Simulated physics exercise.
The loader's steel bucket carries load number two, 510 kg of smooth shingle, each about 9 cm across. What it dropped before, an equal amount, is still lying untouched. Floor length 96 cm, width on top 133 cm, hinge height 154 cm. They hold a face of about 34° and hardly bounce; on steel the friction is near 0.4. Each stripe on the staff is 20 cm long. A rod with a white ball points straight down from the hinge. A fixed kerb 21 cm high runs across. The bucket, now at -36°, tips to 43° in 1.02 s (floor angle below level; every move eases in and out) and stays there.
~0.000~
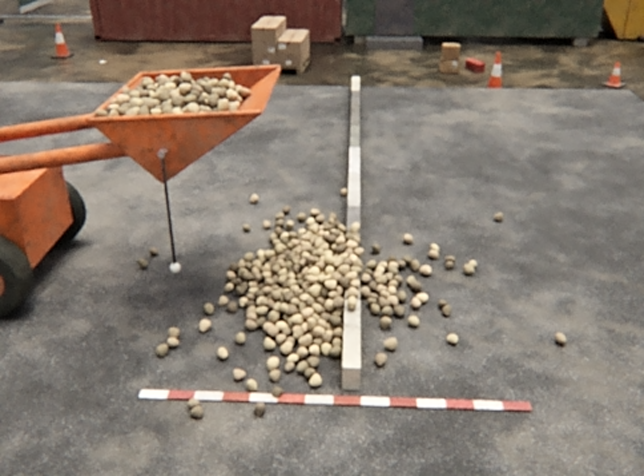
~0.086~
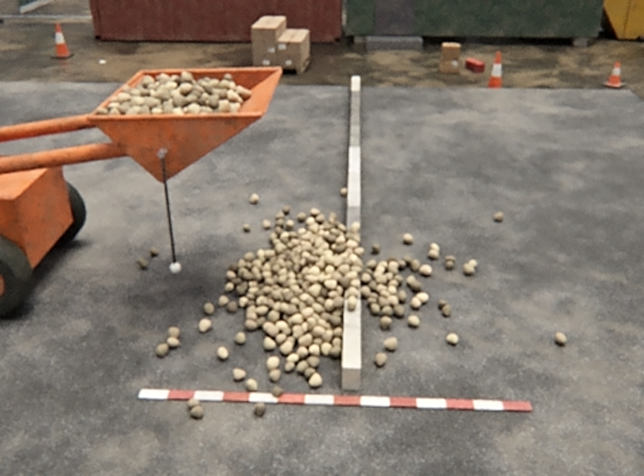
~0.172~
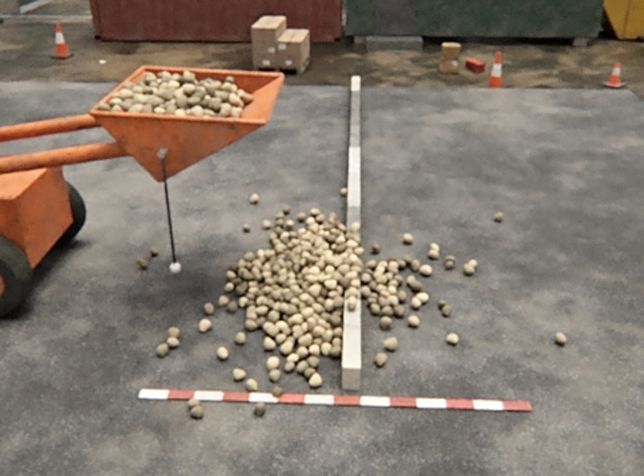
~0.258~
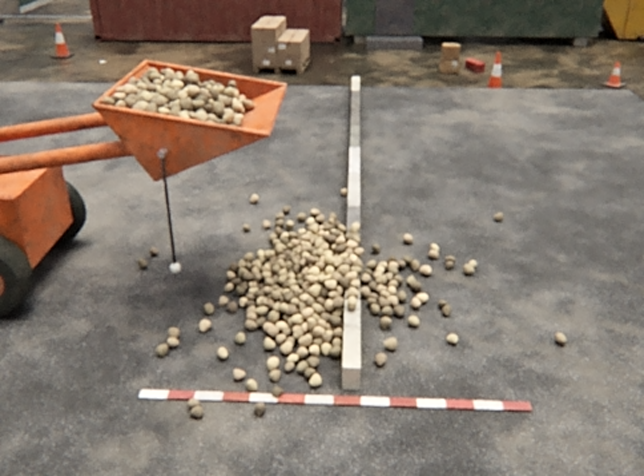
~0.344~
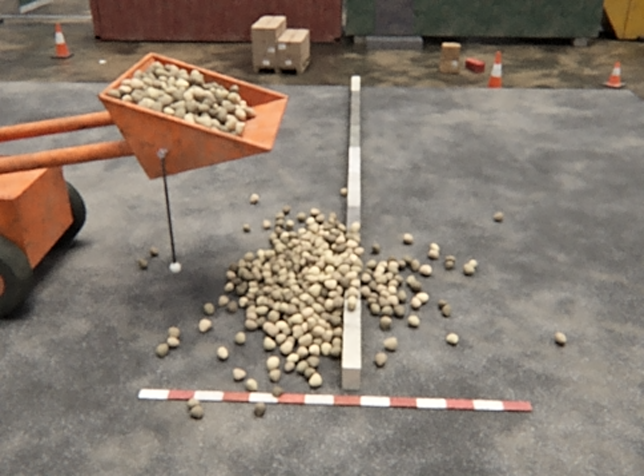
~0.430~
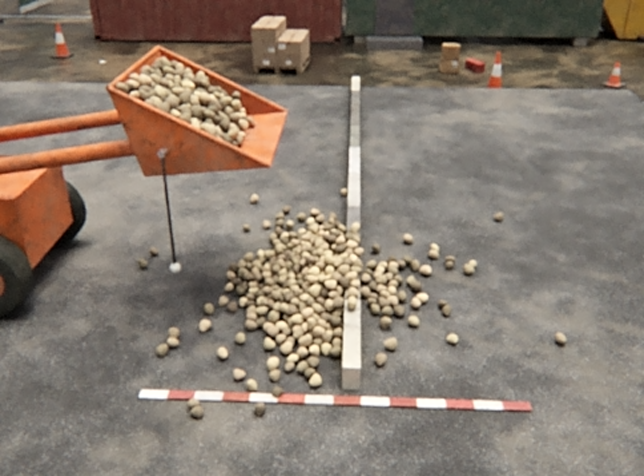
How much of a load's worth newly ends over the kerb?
Roughly 9 per cent of a load more.
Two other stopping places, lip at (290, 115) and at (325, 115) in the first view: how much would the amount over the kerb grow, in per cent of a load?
First some 25, then 60 per cent.
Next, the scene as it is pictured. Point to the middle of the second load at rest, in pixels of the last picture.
Around (290, 269).
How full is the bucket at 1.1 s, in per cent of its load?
It holds some 55 per cent.
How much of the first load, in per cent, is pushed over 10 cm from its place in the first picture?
About 20 per cent.
After 0.8 s the floor is at 30°; in per cent of one load, 100 in the bucket, 90 on this side of the kerb, 10 over the kerb; the foremost stones are at (472, 272).
After 1.1 s the floor is at 43°; in per cent of one load, 56 in the bucket, 134 on this side of the kerb, 10 over the kerb; the foremost stones are at (472, 272).
After 1.5 s the floor is at 43°; in per cent of one load, 5 in the bucket, 183 on this side of the kerb, 12 over the kerb; the foremost stones are at (472, 272).
After 4.3 s the floor is at 43°; in per cent of one load, 0 in the bucket, 181 on this side of the kerb, 19 over the kerb; the foremost stones are at (517, 292). Net gain over the kerb, 9.
